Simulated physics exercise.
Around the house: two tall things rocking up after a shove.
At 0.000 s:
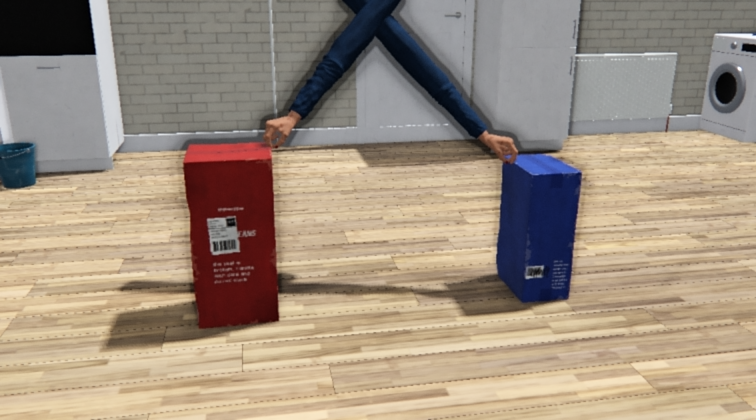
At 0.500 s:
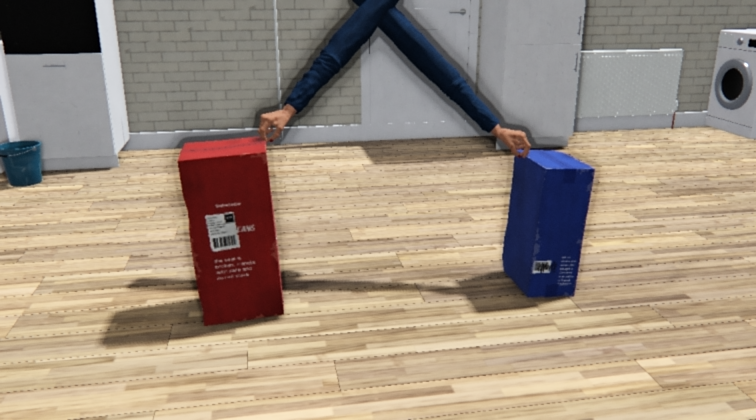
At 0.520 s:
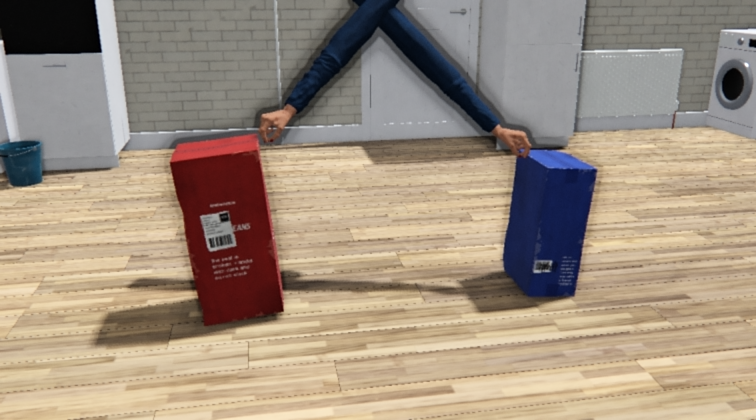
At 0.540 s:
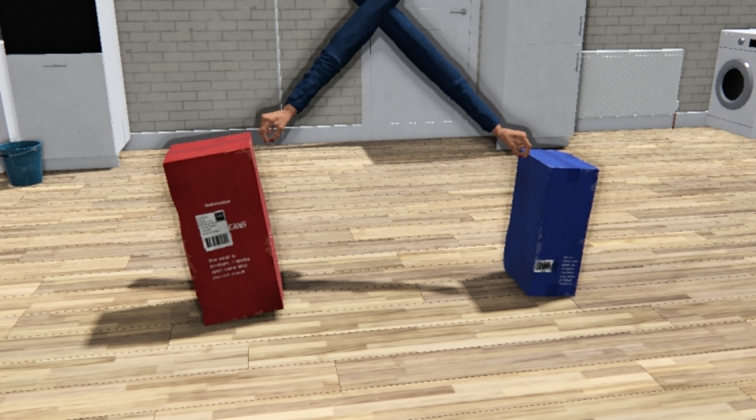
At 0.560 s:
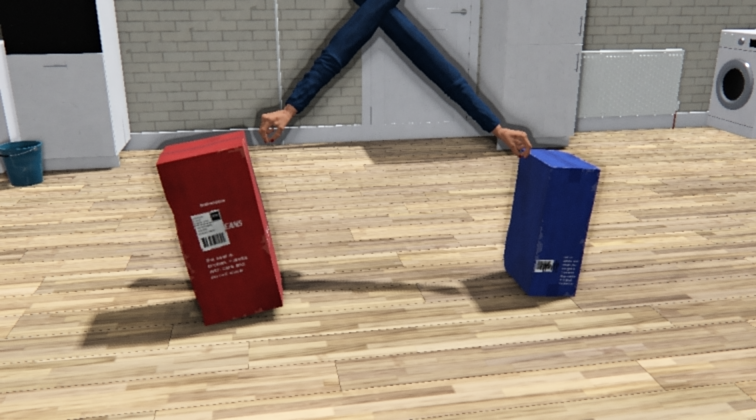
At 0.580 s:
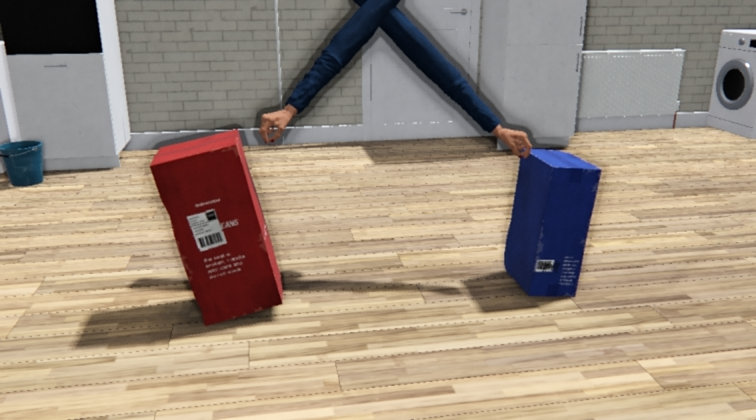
In a room with a wood floor and a washing machine, a red parcel and a blue box stand upright with crossed arms reaching to their tops. Both begin leaning; the red parcel tilts steadily leftward, away from the nearby hand, while the blue box leans only slightly.
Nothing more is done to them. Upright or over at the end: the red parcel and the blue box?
The red parcel falls over and the blue box rocks back upright.
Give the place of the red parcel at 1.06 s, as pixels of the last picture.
Near (159, 236).
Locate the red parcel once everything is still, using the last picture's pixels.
Near (115, 281).
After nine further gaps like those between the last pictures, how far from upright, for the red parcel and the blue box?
About 25° and 0°.
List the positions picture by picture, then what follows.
Red parcel (235, 234) upright; blue box (535, 226) upright, in the first picture.
Red parcel (235, 229) 3° off upright; blue box (544, 222) 3° off upright, in the second picture.
Red parcel (231, 228) 6° off upright; blue box (546, 222) 4° off upright, in the third picture.
Red parcel (228, 227) 8° off upright; blue box (547, 222) 5° off upright, in the fourth picture.
Red parcel (225, 227) 10° off upright; blue box (547, 221) 5° off upright, in the fifth picture.
Red parcel (222, 227) 12° off upright; blue box (548, 222) 6° off upright, in the sixth picture.
By 0.80 s, red parcel 28° off upright near (194, 226); blue box upright near (540, 223).
By 1.06 s, red parcel 50° off upright near (159, 236); blue box upright near (543, 223).
By 1.20 s, red parcel 73° off upright near (129, 259); blue box upright near (541, 224).
When it is over (1.8 s), the red parcel goes down on its side, near (115, 282); the blue box returns to its base, near (542, 224).
